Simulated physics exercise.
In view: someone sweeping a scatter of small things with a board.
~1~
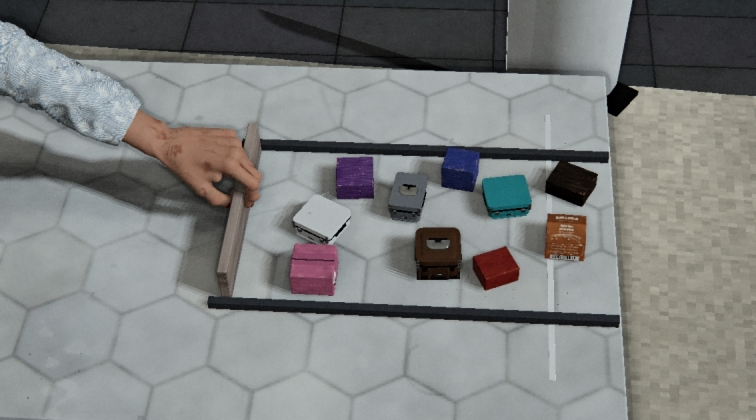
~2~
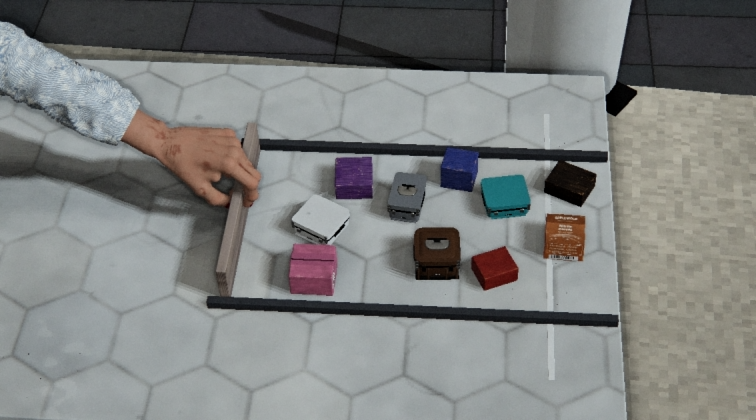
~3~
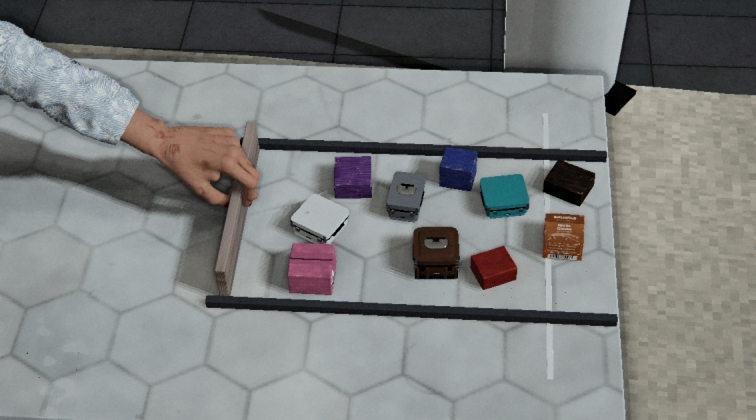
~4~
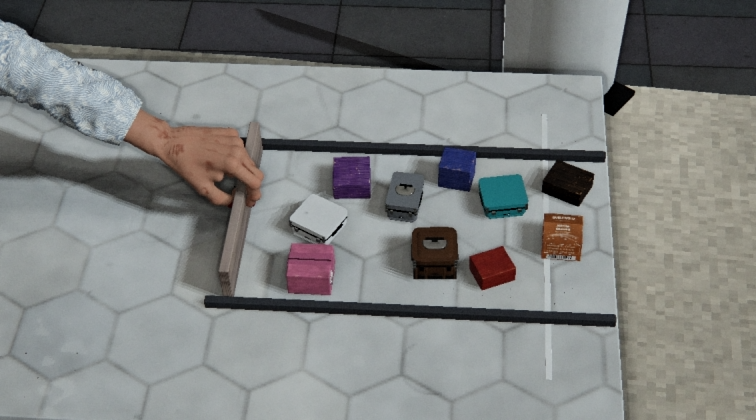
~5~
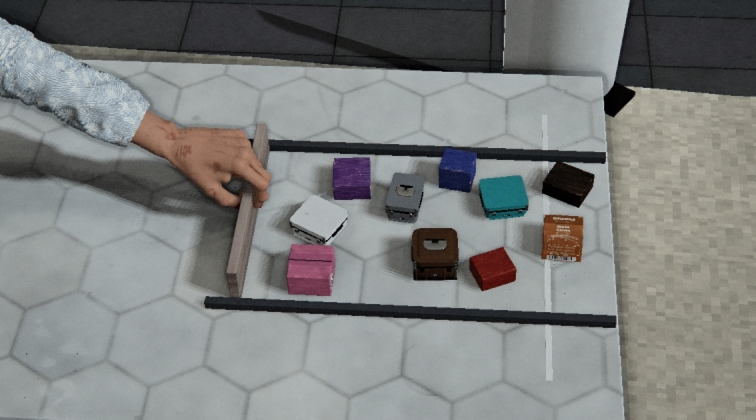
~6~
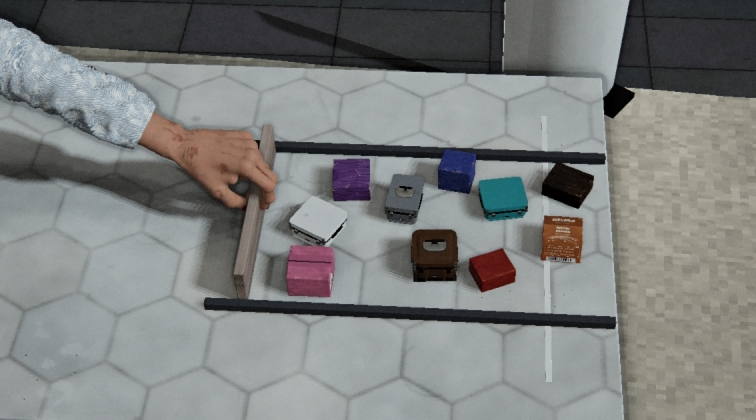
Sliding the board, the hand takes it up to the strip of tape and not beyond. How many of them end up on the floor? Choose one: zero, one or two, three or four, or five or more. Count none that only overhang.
Three or four.
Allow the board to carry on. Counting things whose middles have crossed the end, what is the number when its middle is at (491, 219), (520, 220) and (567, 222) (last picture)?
Over the end: 1, 2, 7.
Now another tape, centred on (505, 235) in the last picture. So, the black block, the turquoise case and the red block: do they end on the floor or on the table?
In order, the black block goes off the edge, then the turquoise case keeps its spot, then the red block keeps its spot.
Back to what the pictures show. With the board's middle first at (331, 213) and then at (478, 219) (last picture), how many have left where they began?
By then 3, and later 10.
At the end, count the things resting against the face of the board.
In contact: 3.
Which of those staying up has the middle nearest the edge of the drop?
Red block.
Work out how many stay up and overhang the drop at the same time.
As for overhanging, the count is 4.
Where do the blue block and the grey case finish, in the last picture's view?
Result: One at about (597, 169), the other at about (604, 203).
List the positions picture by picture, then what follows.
In the first frame, black block (571, 183); orange box (566, 237); turquoise case (506, 198); board (241, 207); tape (550, 235).
In the second frame, orange box (564, 237); blue block (459, 170).
In the third frame, turquoise case (504, 197); white case (320, 222).
In the fourth frame, black block (568, 183); board (242, 207).
In the fifth frame, orange box (562, 238); grey case (406, 199).
In the sixth frame, black block (568, 185); orange box (562, 239); turquoise case (503, 199); board (256, 210); tape (546, 236).
Soon after, none off yet; black block at rest near (568, 185); orange box at rest near (562, 239); turquoise case at rest near (503, 199).
After that, none off yet; black block at rest near (568, 185); orange box at rest near (562, 239); turquoise case displaced a little near (522, 200).
And then, one off so far; black block on its side near (630, 215); orange box displaced about its own width near (587, 233); turquoise case displaced well along near (599, 201).
In the end, the number that fall off is three or four; gone, turquoise case, orange box and black block.
